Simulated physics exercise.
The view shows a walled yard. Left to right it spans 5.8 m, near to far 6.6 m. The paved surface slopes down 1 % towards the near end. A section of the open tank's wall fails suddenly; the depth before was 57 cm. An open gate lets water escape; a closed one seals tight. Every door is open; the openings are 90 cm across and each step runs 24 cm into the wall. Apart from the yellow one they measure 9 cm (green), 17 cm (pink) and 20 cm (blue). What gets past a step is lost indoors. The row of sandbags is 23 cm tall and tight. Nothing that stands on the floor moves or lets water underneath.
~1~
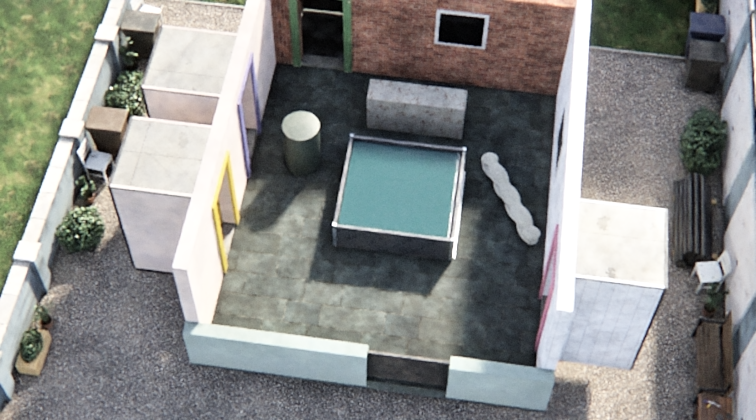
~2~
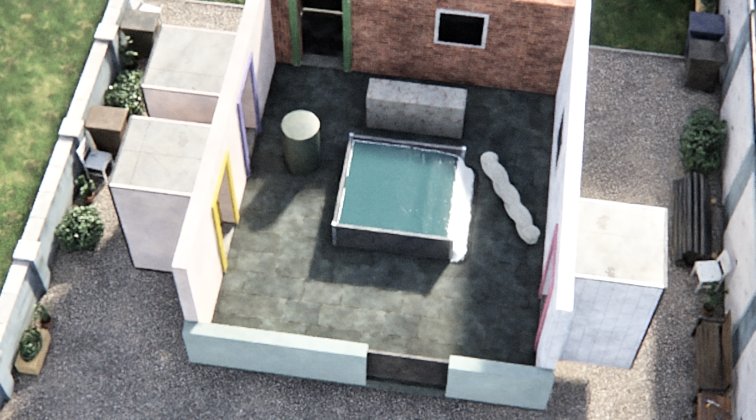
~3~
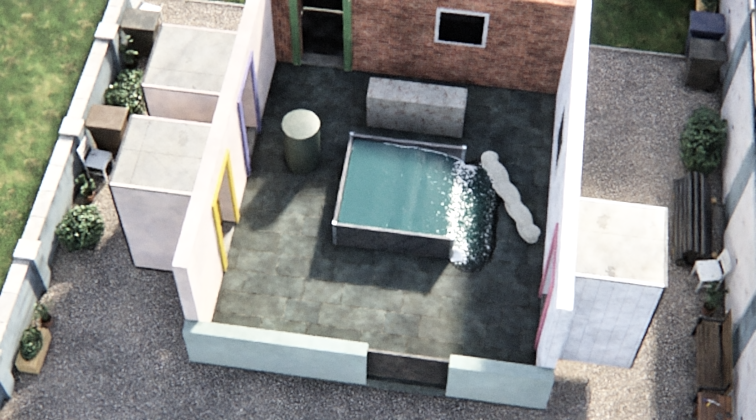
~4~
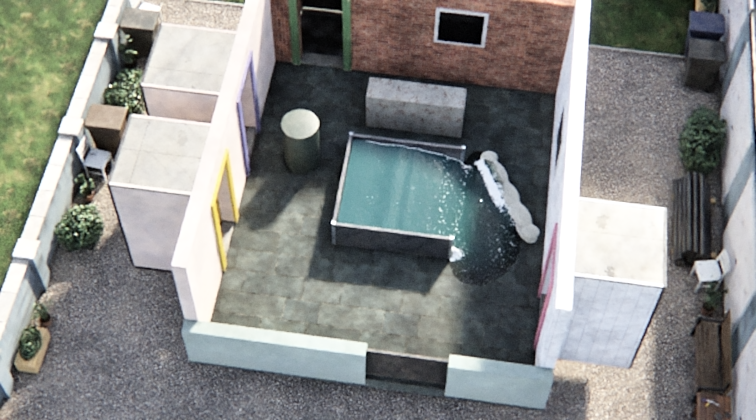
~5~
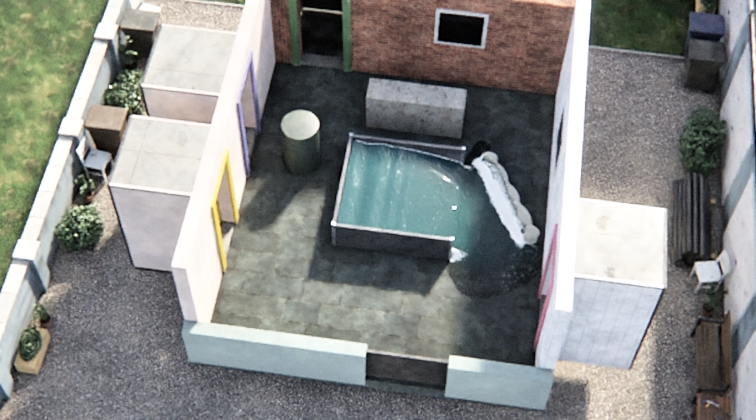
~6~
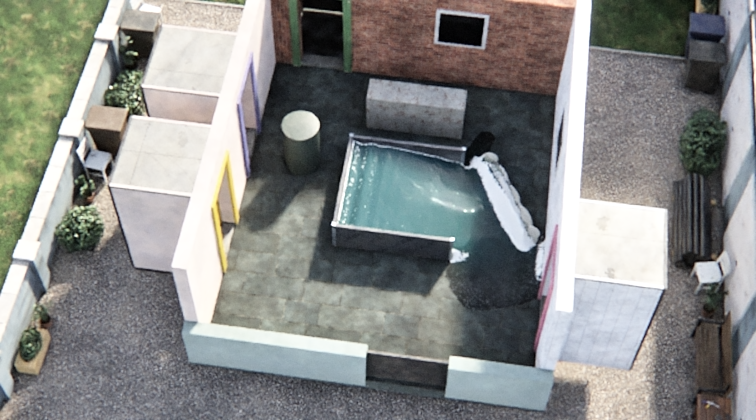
Water bursts through the right side of an open, teal-filled tank in a walled yard with a dark paved floor, seen from high above by a still camera. A pale green cylinder stands left of the tank, a grey block behind it, a wavy white piece to its right, and a yellow doorway at left. The water spills rightward in white froth, reaches the wavy piece, and spreads towards the right wall and the near side.
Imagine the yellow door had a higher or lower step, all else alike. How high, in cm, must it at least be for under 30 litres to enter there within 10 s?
About 7 cm.
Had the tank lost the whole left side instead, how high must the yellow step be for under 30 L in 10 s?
About 23 cm.
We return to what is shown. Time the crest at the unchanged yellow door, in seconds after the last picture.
Near 4.5 s.
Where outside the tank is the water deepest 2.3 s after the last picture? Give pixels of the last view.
Around (511, 387).
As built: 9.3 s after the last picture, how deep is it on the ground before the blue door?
Some 7.0 cm.
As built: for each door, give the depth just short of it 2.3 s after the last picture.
Depths in cm: Green 0, pink 18, blue 0, yellow 0.
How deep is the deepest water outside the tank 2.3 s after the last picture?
Roughly 38 cm.
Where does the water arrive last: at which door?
Last comes the green one.
Then, 0.7 s after the last picture water covers 20 % of the floor, deepest (40 cm) near (499, 203); it has not reached the yellow door.
Then, 2.3 s after the last picture water covers 45 % of the floor, deepest (38 cm) near (511, 387); it has not reached the yellow door.
Then, 9.3 s after the last picture water covers 95 % of the floor, deepest (12 cm) near (206, 345); 8 cm at the yellow door, 47 litres in over its 6 cm step.
At the yellow door as built, the water peaked near 12 cm, 4.5 s after the last picture.
With a step of 6 cm, 47 litres would have come in within the 10 s; with 8 cm, 21 litres. So under 30 litres takes about 7 cm.
